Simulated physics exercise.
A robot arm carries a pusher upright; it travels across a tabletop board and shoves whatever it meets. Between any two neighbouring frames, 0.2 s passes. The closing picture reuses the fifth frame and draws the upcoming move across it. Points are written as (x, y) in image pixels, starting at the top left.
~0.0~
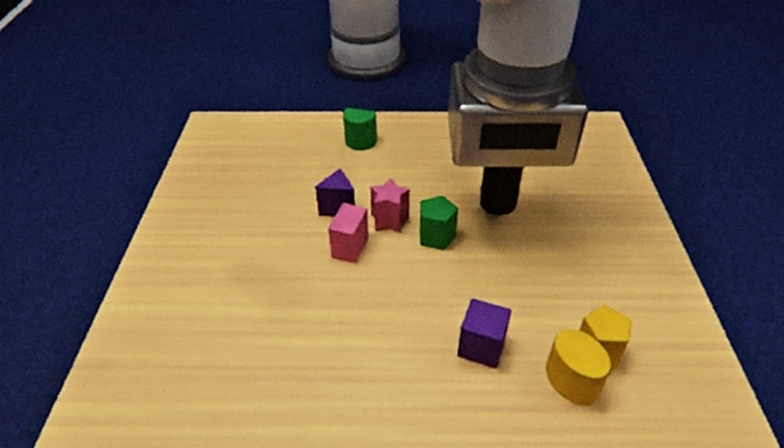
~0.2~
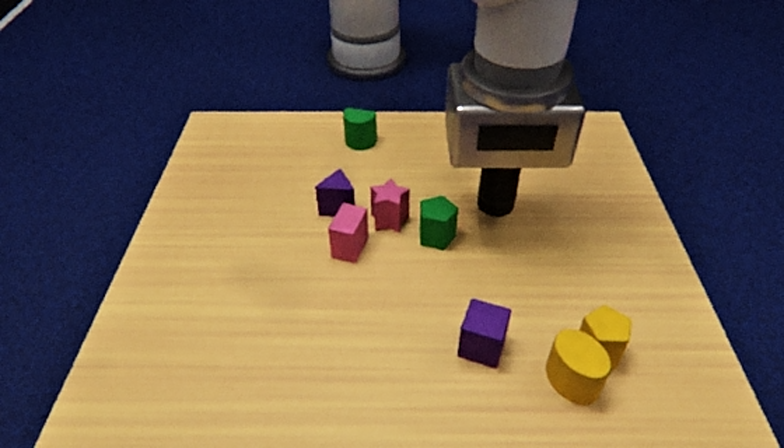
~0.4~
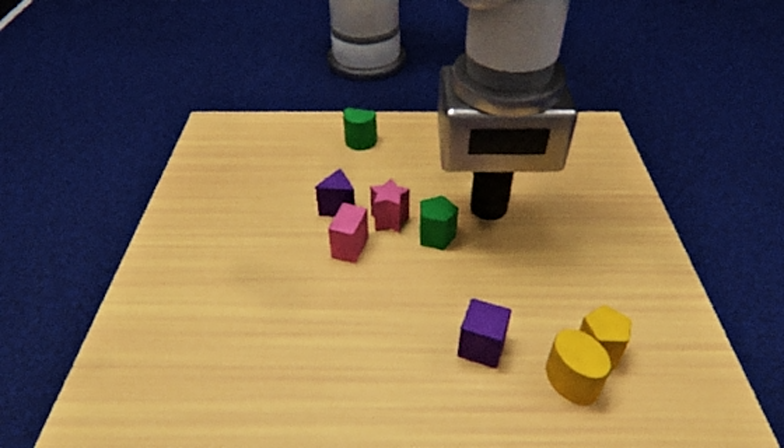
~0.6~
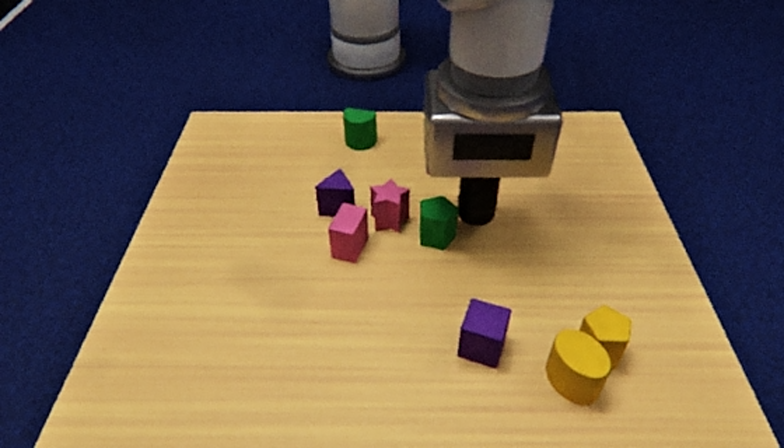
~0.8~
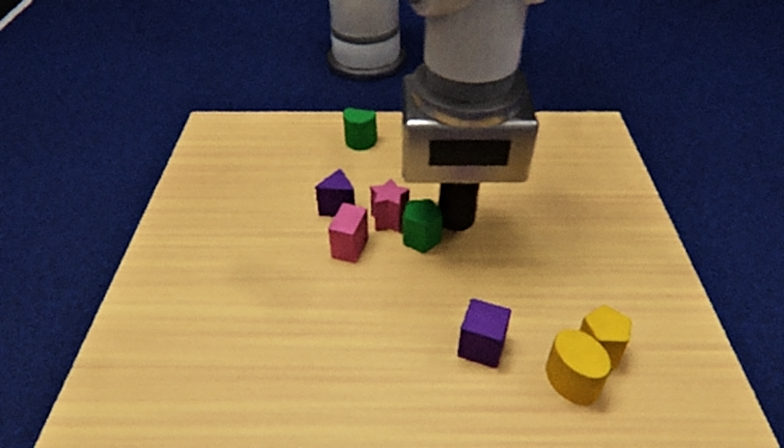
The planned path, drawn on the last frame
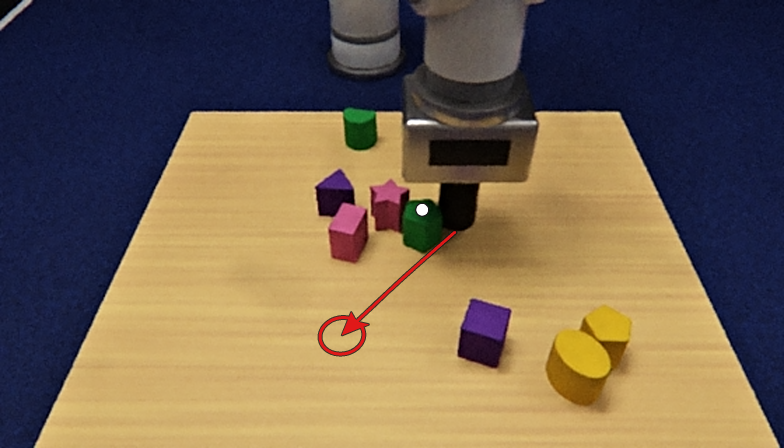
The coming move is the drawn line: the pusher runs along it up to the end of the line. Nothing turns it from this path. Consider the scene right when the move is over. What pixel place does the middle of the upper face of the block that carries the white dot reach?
It will likely be found at (389, 218).
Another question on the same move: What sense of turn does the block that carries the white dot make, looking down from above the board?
It turns clockwise.
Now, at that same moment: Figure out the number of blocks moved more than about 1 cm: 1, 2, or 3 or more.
Most likely one.
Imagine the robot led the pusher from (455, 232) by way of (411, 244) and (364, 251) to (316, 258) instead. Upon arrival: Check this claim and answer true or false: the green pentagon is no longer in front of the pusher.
False
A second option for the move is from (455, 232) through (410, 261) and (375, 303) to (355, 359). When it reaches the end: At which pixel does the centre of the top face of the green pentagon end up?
My estimate: (373, 220).
The drawn path runs from (455, 232) directly to (342, 335); the dot is on the green pentagon.
The first path, step by step. One third of the way, pusher at (421, 250); green pentagon at (390, 218), turned 60° clockwise.
Two thirds of the way, pusher at (382, 284); green pentagon at (389, 218), turned 65° clockwise.
At the end, pusher at (340, 323); pink star-shaped block not moved; green pentagon at (389, 218), turned 65° clockwise.
